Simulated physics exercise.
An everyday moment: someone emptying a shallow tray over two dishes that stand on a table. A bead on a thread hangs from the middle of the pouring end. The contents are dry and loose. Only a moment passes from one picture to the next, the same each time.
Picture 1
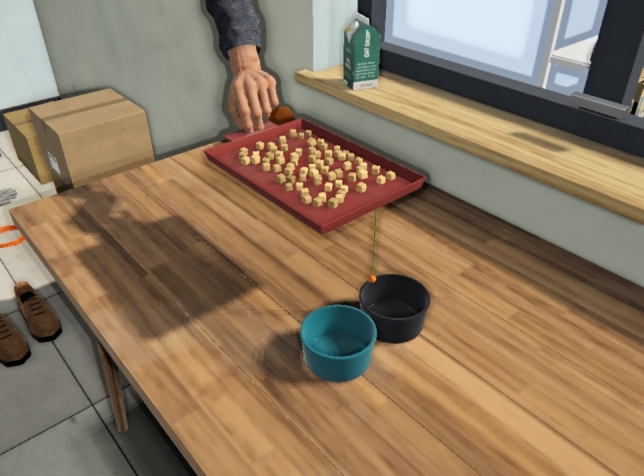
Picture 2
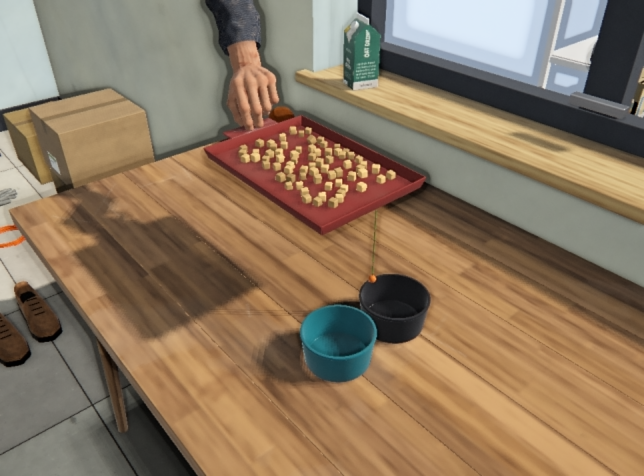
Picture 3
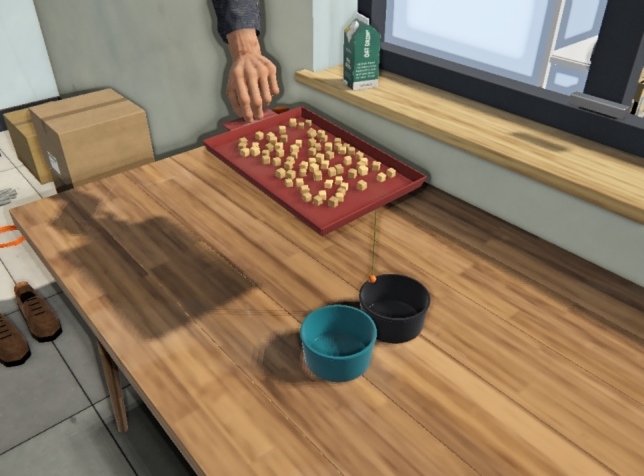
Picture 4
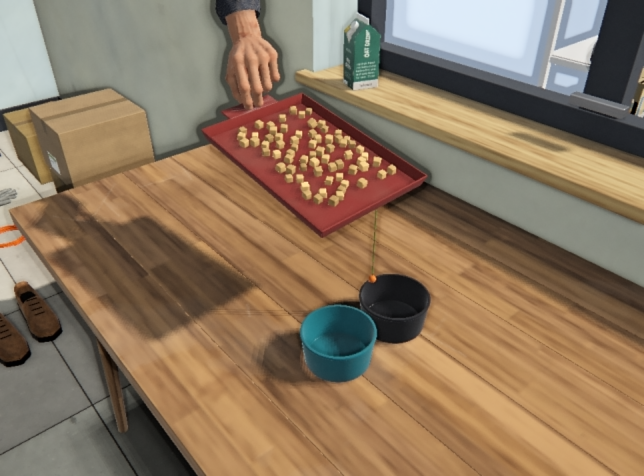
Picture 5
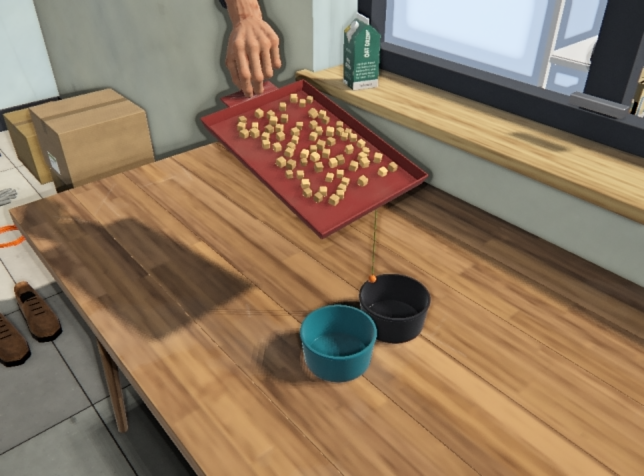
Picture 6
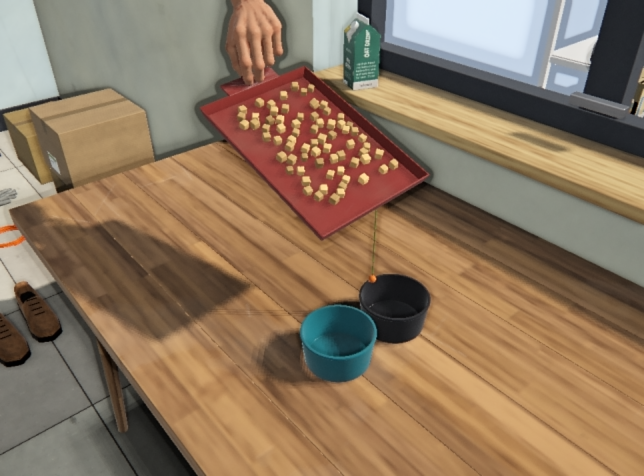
A hand gradually raises the far end of a red tray of small wooden cubes above a table, tilting it toward a teal dish and a black dish, while the cubes stay scattered across it and an orange bead hangs below.
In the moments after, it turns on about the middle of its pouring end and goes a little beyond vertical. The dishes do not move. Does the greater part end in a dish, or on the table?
The two hold the larger part of the load.
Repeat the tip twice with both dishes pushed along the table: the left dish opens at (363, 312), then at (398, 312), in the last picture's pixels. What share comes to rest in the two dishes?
In turn 60 and 40 in a hundred.
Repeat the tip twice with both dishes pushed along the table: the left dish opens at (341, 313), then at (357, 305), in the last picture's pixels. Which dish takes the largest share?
The first try: The left one. The second: Left.
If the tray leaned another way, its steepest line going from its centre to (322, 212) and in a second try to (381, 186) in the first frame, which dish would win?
In turn: The left dish; the right one.
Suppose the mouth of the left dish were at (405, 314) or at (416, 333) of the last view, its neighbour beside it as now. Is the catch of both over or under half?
First not half, then not half.
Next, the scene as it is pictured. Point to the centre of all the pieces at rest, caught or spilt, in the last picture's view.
Near (341, 350).
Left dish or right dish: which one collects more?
It is left.
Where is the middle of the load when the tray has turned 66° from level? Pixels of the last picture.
Roughly at (349, 213).
Shortly afterwards, tray tipped steeply; the bulk on the tray; a little in the air.
Next, tray tipped past a quarter turn; near a quarter on the tray; near half in the left dish; a little in the right dish; a little outside both; near a quarter in the air.
Some moments later, tray tipped past a quarter turn; the bulk in the left dish; a little in the right dish; a little outside both; only a few in the air.
In the end, tray tipped past a quarter turn; the bulk in the left dish; a little in the right dish; a little outside both; only a few in the air.
